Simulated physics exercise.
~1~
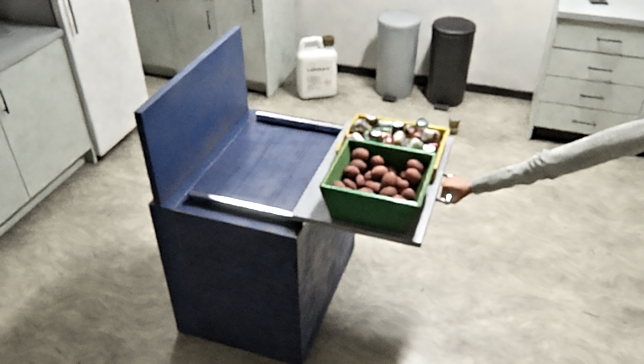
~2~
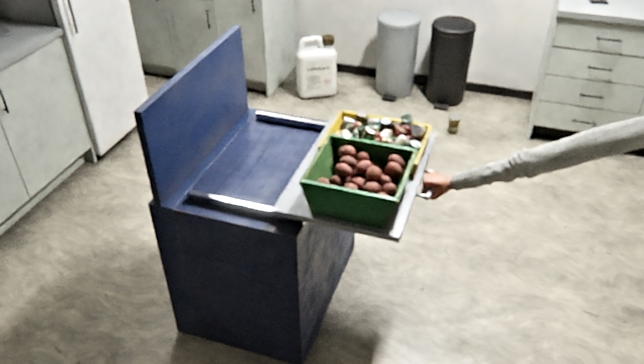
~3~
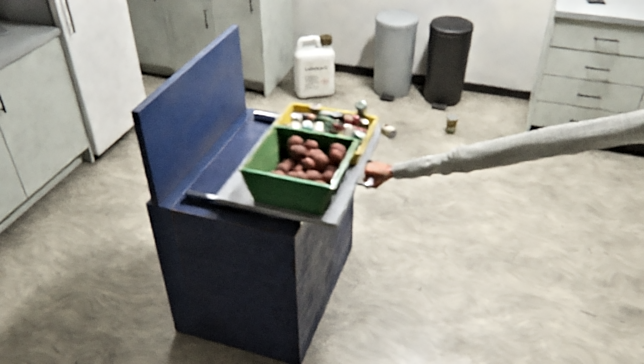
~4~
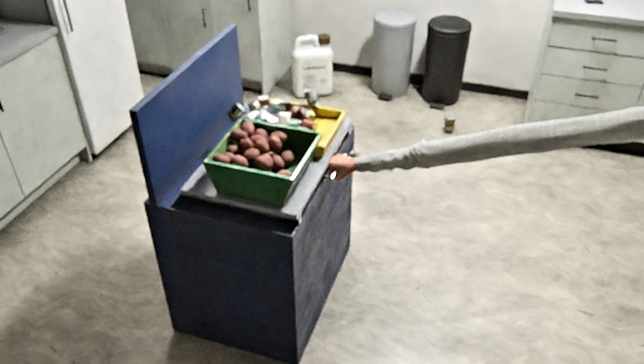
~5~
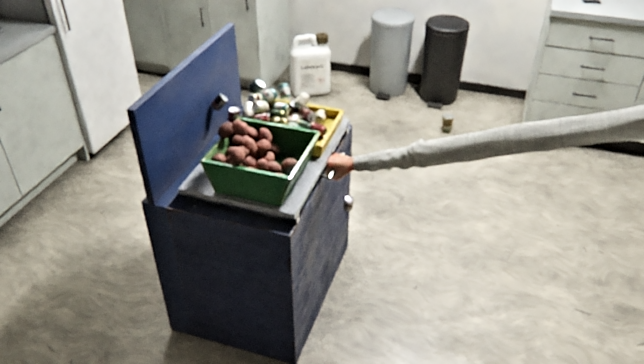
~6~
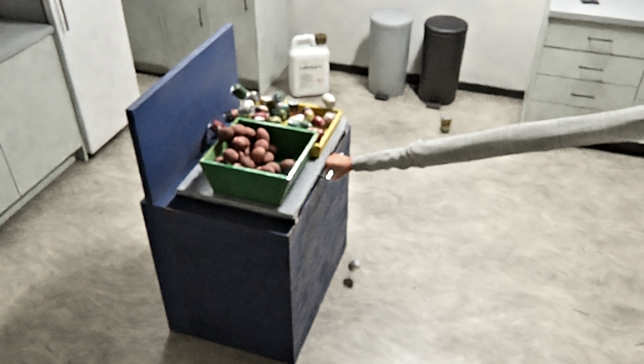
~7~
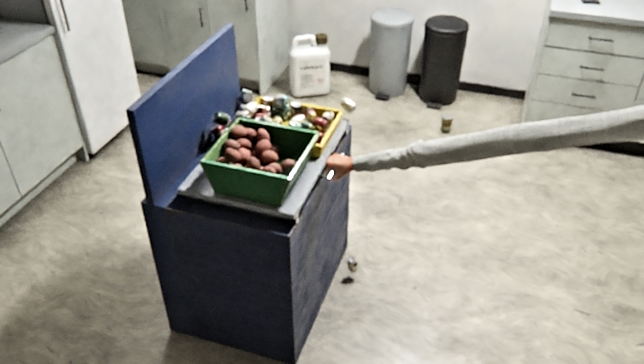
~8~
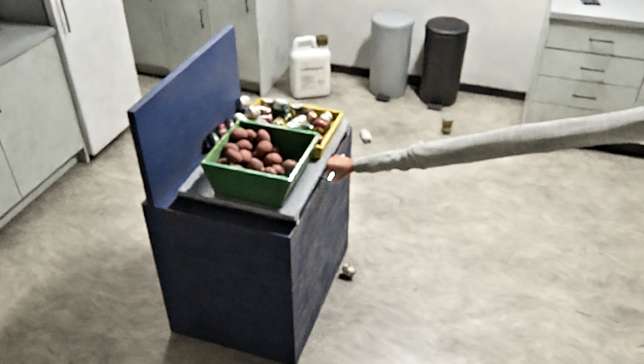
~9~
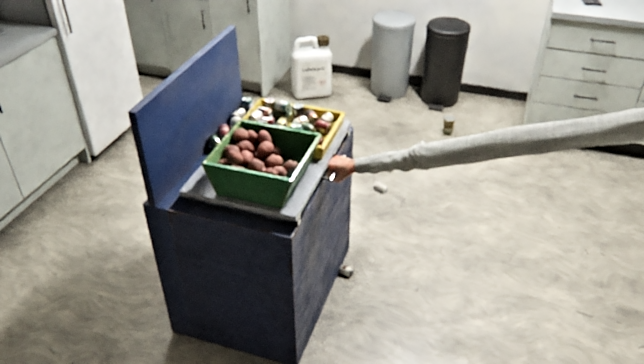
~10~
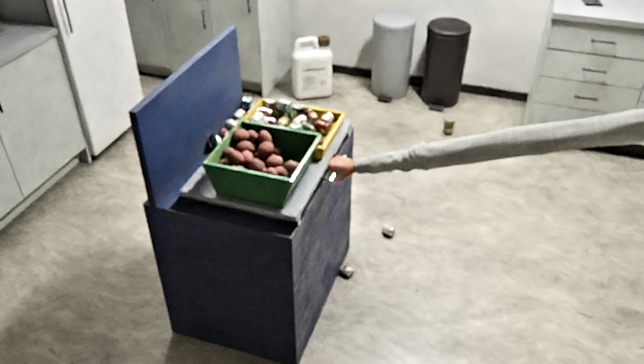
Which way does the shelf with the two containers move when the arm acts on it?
The shelf moves to the left, towards the upright blue panel.
A grey shelf carrying a green container of red potatoes and a yellow container of mini cans stands pulled out of a dark blue cabinet in a kitchen, seen from above by a slightly swaying camera. From the right, a grey-sleeved arm pushes the shelf left towards the upright blue panel until it stops over the cabinet. The cans surge and scatter, and several leave the yellow container, some falling to the floor by the cabinet. The potatoes shift but stay in the green container. At the end the shelf rests closed, the hand still at its edge, with a few cans lying on the floor.
